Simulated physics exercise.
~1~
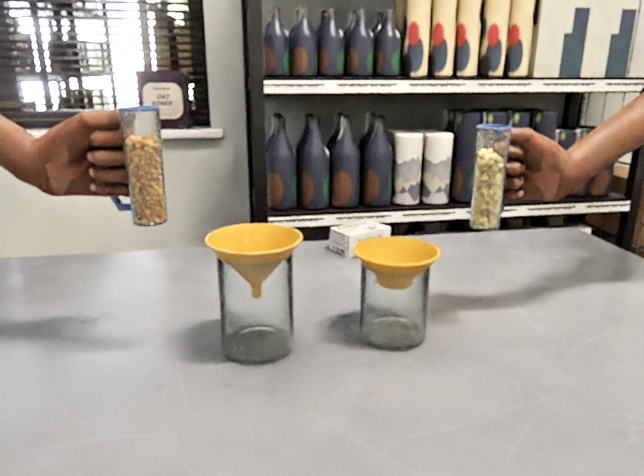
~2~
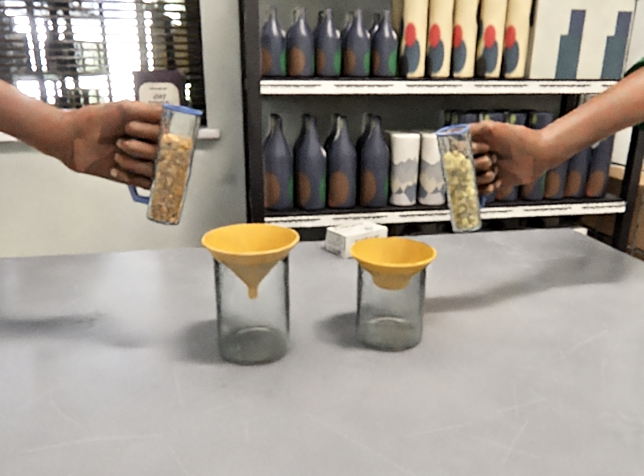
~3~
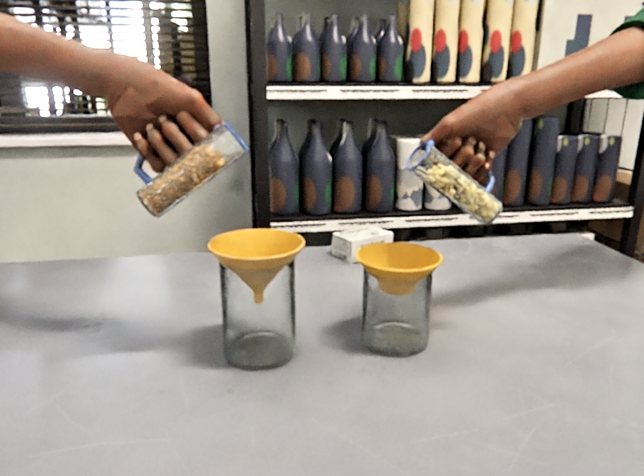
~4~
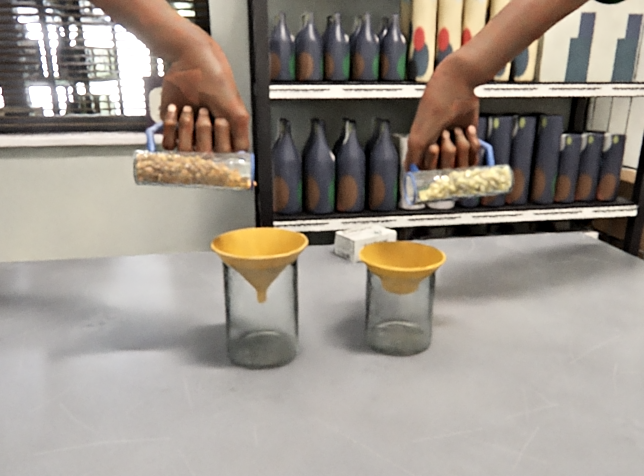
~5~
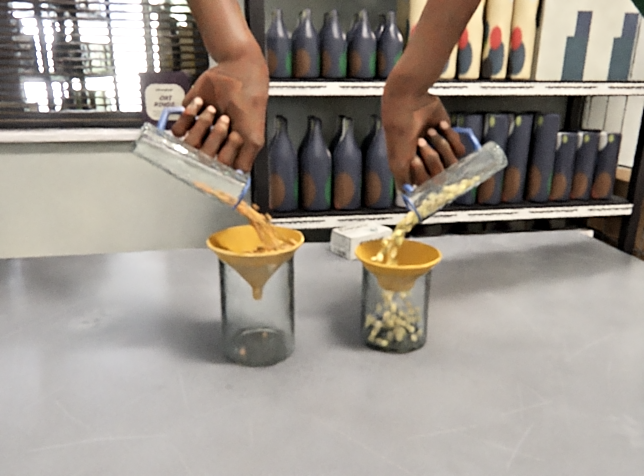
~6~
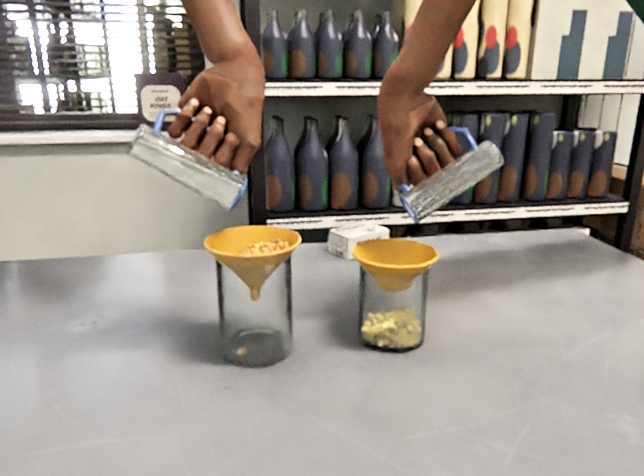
At a grey table, two hands tip cups; the left funnel clogs, the right empties.
